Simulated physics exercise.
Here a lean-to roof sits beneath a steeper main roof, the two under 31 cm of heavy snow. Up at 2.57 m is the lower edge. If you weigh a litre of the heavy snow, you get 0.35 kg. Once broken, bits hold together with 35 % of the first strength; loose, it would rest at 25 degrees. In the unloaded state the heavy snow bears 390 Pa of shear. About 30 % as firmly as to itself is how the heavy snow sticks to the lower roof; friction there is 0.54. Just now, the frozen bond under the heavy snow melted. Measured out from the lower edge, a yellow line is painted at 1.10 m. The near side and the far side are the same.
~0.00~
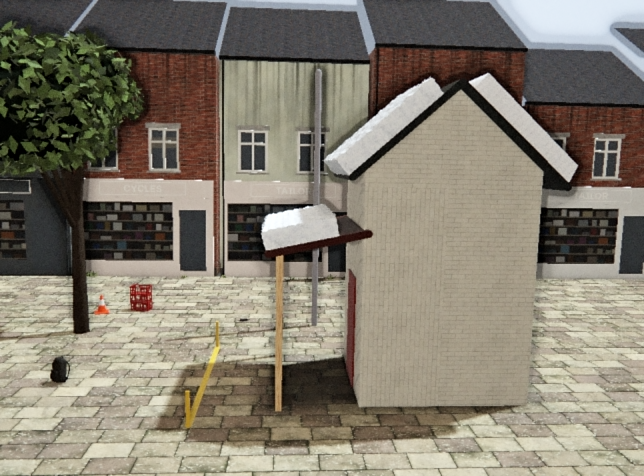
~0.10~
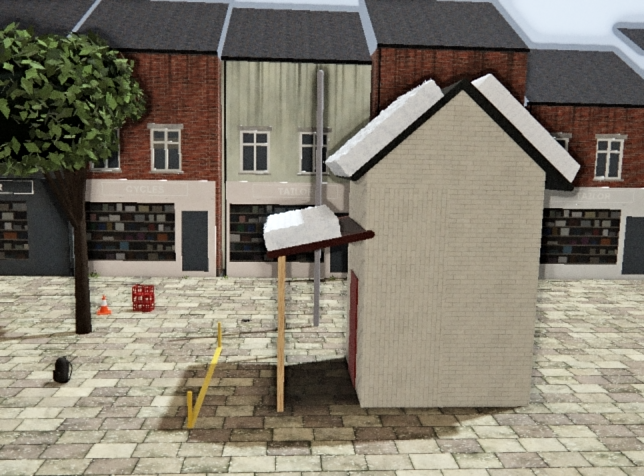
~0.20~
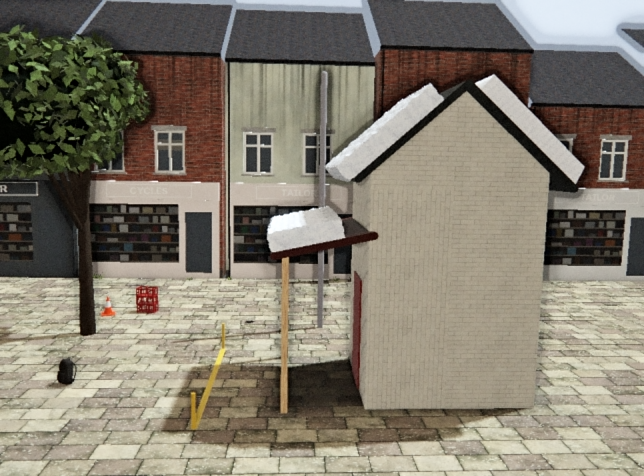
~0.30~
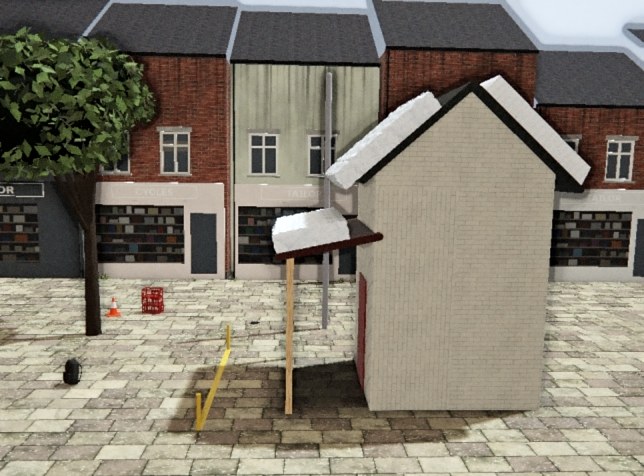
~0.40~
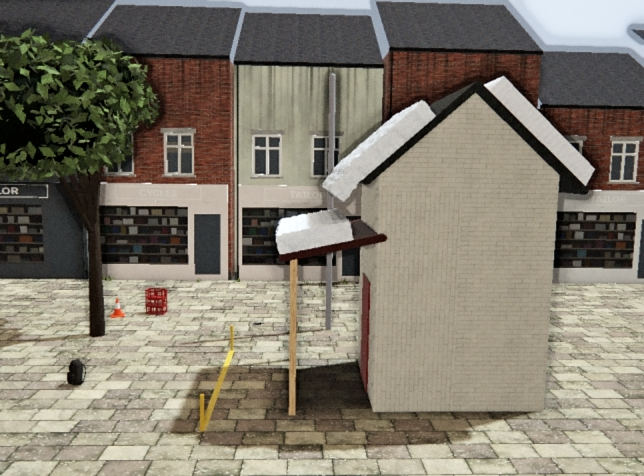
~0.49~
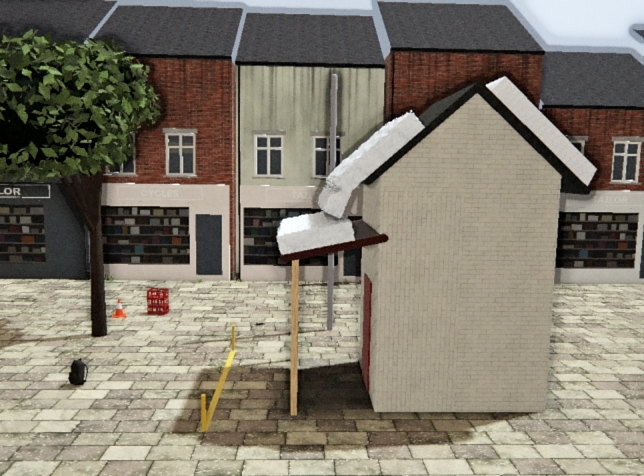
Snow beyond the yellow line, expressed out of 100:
About 52 out of 100.
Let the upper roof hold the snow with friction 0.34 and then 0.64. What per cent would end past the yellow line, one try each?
Roughly 45 per cent first, roughly 30 per cent second.
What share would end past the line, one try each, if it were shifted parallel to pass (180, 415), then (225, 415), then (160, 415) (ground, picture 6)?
In turn about 40 %, 60 %, 35 %.
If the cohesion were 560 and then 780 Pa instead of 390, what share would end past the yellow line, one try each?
It'd be some 50 percent the first time and some 45 percent the second.
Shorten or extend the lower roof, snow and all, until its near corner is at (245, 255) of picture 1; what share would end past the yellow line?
Estimate: Approx. 45 %.
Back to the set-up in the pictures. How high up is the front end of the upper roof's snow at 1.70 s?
0.0 m or thereabouts.
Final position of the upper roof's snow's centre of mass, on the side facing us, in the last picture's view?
Position: About (175, 369).
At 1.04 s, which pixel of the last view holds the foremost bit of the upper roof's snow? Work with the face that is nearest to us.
You'll find it somewhere near (234, 259) on the near face.
After 1.04 s, 1 % is below the lower edge and 0 % is past the line.
After 1.70 s, 65 % is below the lower edge and 48 % is past the line.
After 2.35 s, 66 % is below the lower edge and 52 % is past the line.
After 3.00 s, 66 % is below the lower edge and 52 % is past the line.
After 3.10 s, 66 % is below the lower edge and 52 % is past the line.
